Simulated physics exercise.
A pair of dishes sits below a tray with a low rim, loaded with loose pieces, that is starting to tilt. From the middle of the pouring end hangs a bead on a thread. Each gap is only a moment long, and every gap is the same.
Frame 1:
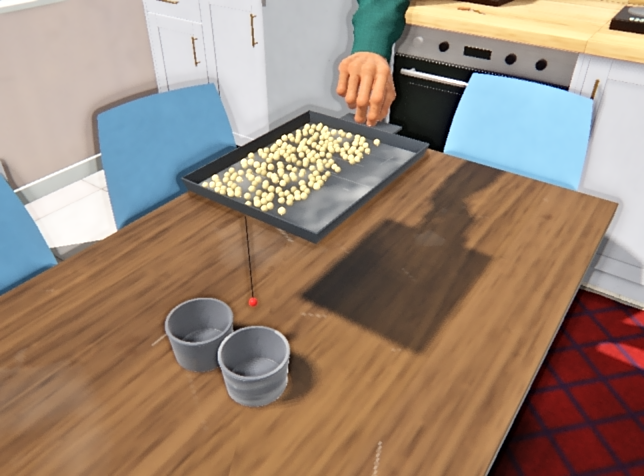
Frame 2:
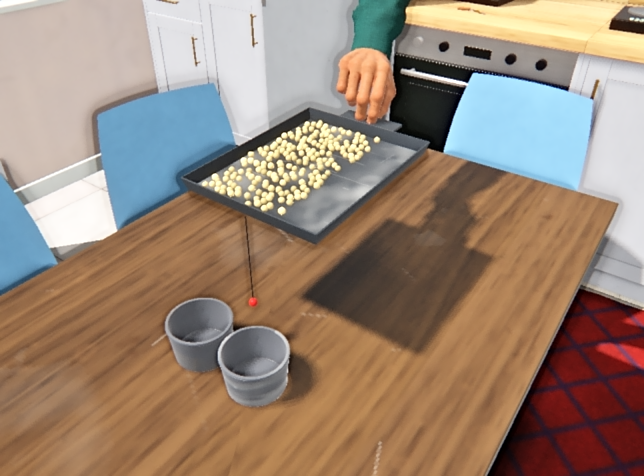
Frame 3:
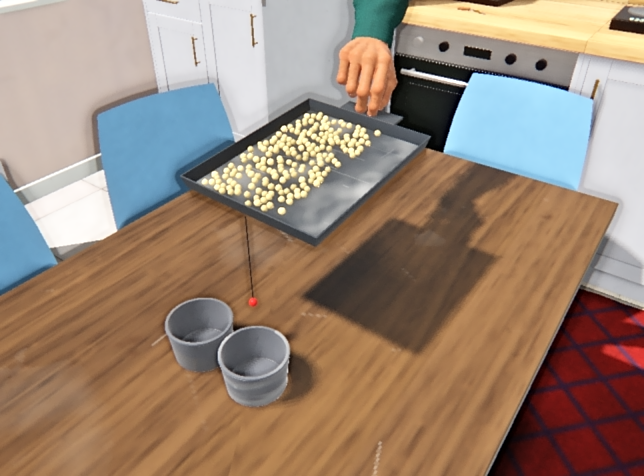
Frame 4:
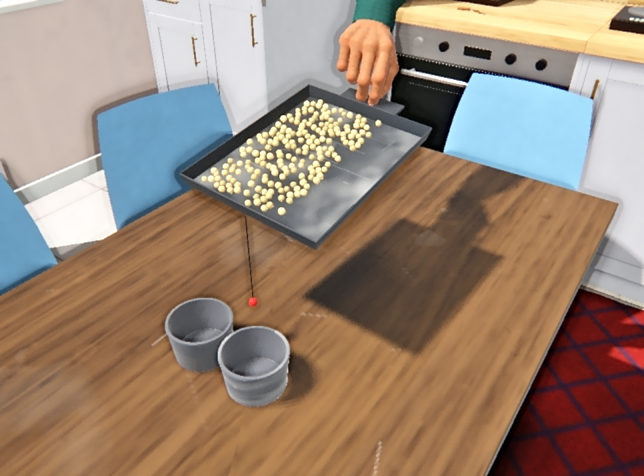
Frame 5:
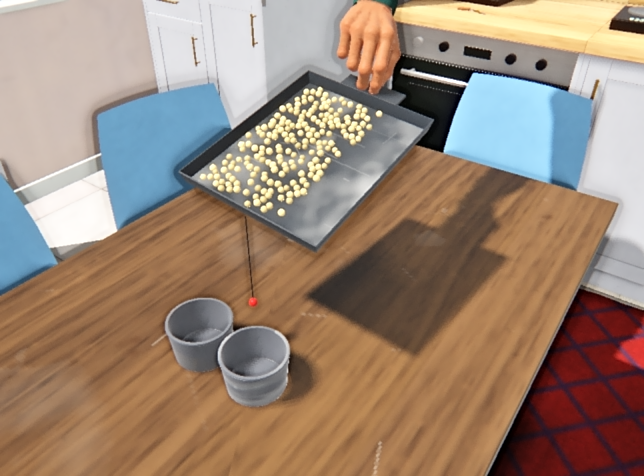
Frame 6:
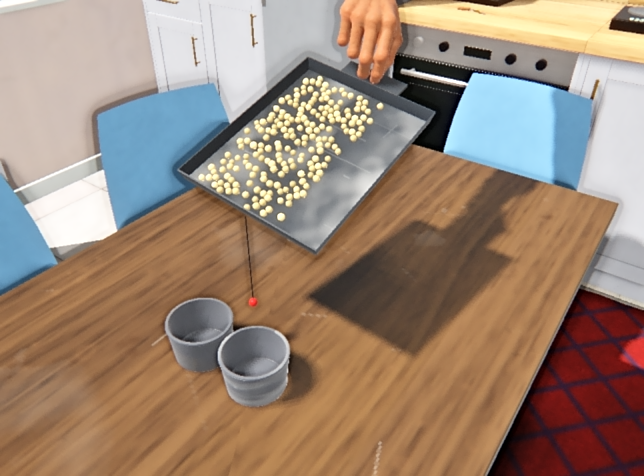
A hand gradually tilts a dark tray of pale beans above two small grey dishes.
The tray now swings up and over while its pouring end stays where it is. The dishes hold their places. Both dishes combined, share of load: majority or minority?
Caught: Below half.
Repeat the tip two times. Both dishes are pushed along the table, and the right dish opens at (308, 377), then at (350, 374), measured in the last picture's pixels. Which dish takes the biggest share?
Result, try one: The dish further right; try two: The dish further left.
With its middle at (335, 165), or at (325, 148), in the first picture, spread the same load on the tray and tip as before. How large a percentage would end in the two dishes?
Respectively 0 and 10 per cent.
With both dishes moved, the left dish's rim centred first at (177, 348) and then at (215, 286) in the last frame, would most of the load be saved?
One: The smaller part. Two: Below a half.
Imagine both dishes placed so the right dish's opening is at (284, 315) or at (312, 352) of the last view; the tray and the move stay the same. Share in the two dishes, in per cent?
It works out to 0 percent and then 80 percent.
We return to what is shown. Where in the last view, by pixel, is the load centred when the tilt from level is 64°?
In the last view the centre sits at roughly (305, 256).
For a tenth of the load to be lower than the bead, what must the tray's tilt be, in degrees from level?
It has tipped about 65 degrees.
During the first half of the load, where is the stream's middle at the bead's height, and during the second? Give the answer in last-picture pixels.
First near (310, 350), later near (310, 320).
Just after the last frame, tray tipped steeply; roughly two thirds on the tray; about a tenth outside both; roughly a quarter in the air.
A moment on, tray tipped past a quarter turn; about a tenth on the tray; just a few in the right dish; the larger part outside both; roughly a quarter in the air.
Further on, tray tipped past a quarter turn; just a few in the right dish; almost all outside both.
When it is over, tray tipped past a quarter turn; just a few in the right dish; not one in the left dish; almost all outside both.
